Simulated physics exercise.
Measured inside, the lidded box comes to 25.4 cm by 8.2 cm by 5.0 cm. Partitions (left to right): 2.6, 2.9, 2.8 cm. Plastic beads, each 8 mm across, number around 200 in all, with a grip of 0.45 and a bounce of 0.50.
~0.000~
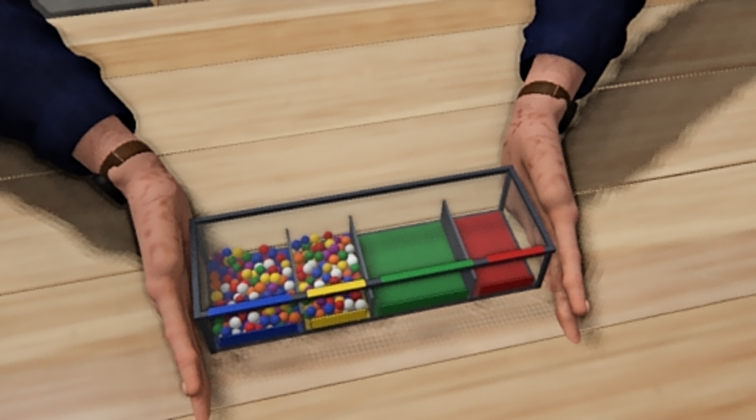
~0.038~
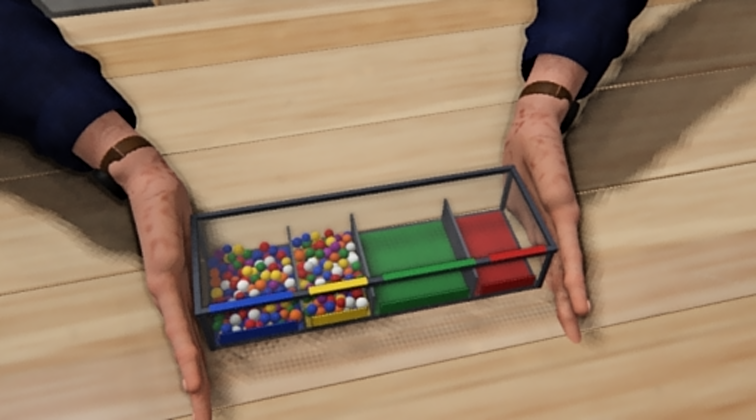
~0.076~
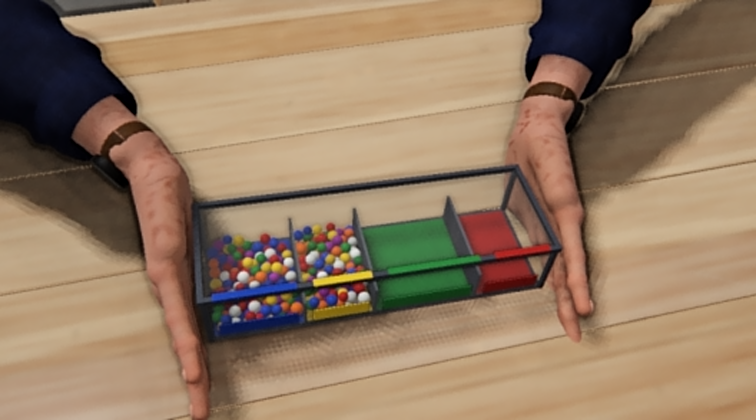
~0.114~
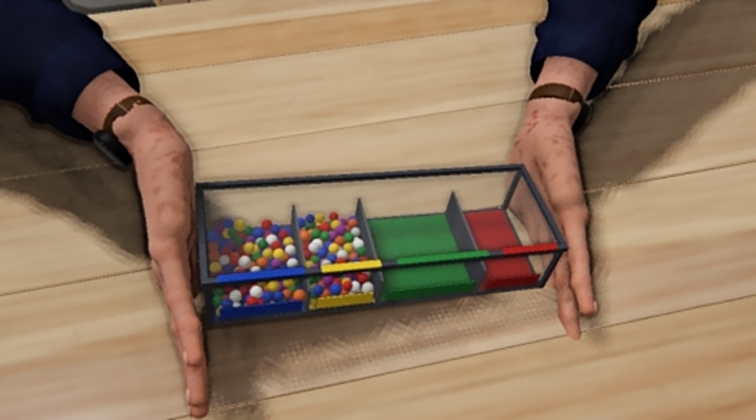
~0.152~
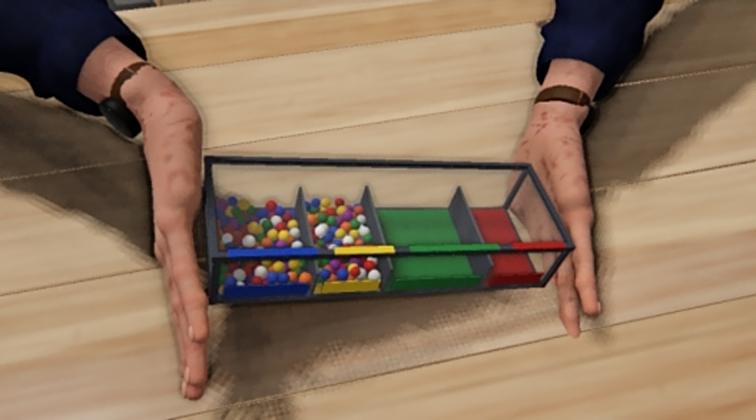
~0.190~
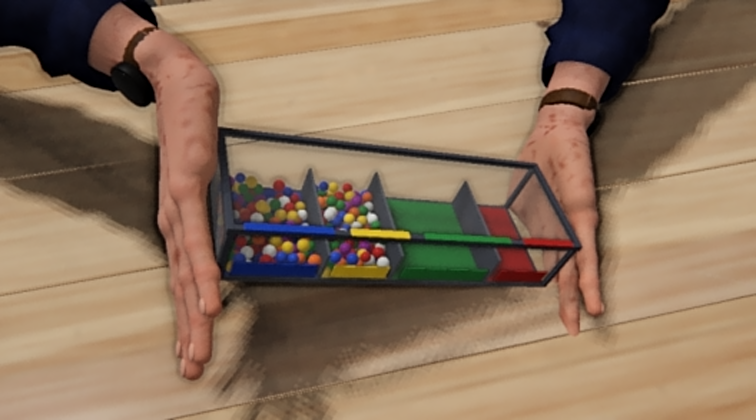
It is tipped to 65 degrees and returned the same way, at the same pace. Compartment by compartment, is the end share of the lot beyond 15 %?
Red: Not beyond; blue: Beyond; green: Beyond; yellow: Beyond.
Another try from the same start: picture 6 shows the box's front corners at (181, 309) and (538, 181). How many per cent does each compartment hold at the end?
Red 0 %; blue 55 %; green 0 %; yellow 45 %.
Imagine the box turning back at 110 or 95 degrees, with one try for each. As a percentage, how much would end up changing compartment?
About 95 and about 85 per cent, in that order.
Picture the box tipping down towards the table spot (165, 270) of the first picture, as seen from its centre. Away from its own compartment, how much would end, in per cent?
The share would be about 10 percent.
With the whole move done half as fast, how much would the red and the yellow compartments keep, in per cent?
In that case the red compartment would hold 0 per cent and the yellow one 50 per cent.
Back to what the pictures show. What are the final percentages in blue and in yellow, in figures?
The blue one gets 25 per cent and the yellow one 50 per cent.
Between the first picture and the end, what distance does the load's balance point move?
It shifts some 4.5 cm.
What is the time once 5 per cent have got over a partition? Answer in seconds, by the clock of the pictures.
0.55 s, roughly.
After 0.59 s, tilt 63 degrees; blue 40 %, green 5 %, yellow 55 %.
After 0.86 s, tilt 25 degrees; red 5 %, blue 25 %, green 20 %, yellow 50 %.
After 1.23 s, tilt 0 degrees; red 5 %, blue 25 %, green 20 %, yellow 50 %.
In the end, at 1.9 s, red 5 %, blue 25 %, green 20 %, yellow 50 %.
